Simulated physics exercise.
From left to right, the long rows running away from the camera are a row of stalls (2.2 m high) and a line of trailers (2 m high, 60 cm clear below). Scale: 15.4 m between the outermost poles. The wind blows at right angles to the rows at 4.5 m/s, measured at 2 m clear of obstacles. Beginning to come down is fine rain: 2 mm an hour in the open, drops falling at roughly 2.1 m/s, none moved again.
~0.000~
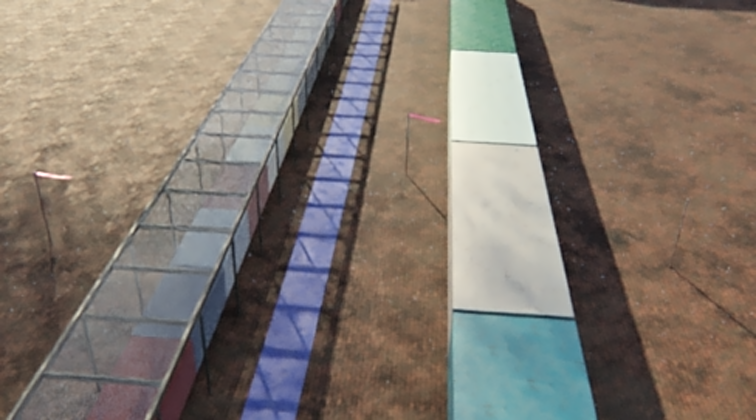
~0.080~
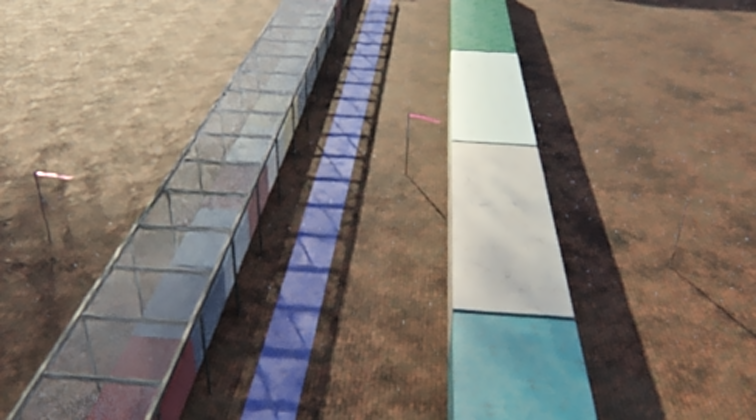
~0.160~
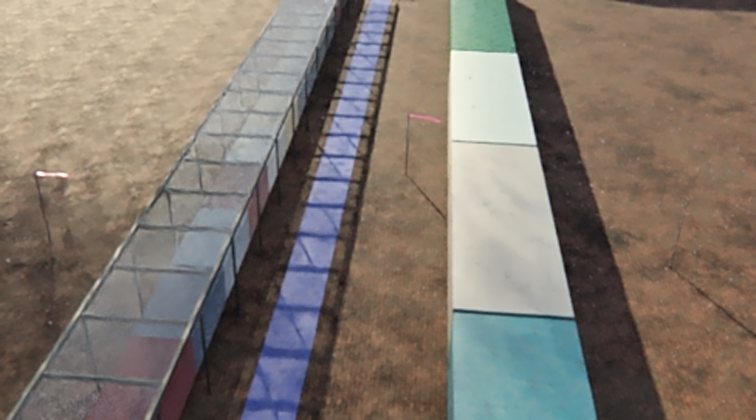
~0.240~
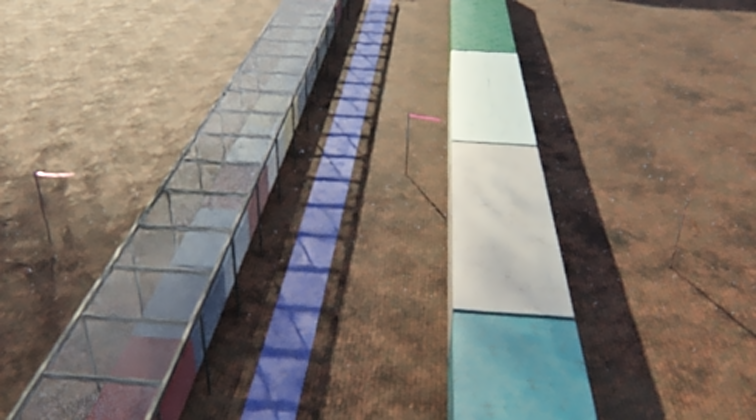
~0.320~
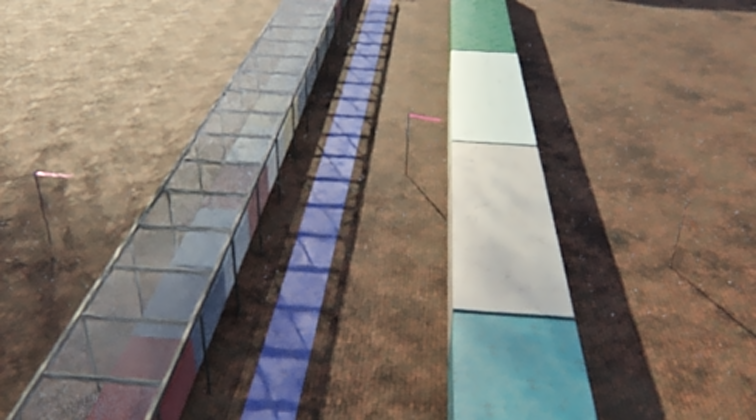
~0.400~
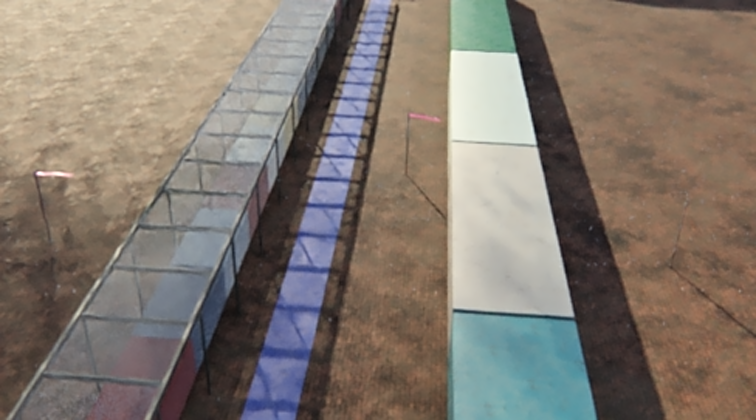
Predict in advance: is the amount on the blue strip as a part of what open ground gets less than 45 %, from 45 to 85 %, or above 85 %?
I would say under 45 %.
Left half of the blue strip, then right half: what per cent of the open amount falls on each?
I'd say around 35 % for the left half and around 20 % for the right.
After 10 minutes open ground has 0.3 mm and the blue strip 0.1 mm.
After 30 minutes open ground has 1.0 mm and the blue strip 0.3 mm.
After 60 minutes open ground has 2.0 mm and the blue strip 0.5 mm, so the blue strip has 26 % of the open amount; the left half of it has 33 %, the right half 19 %.
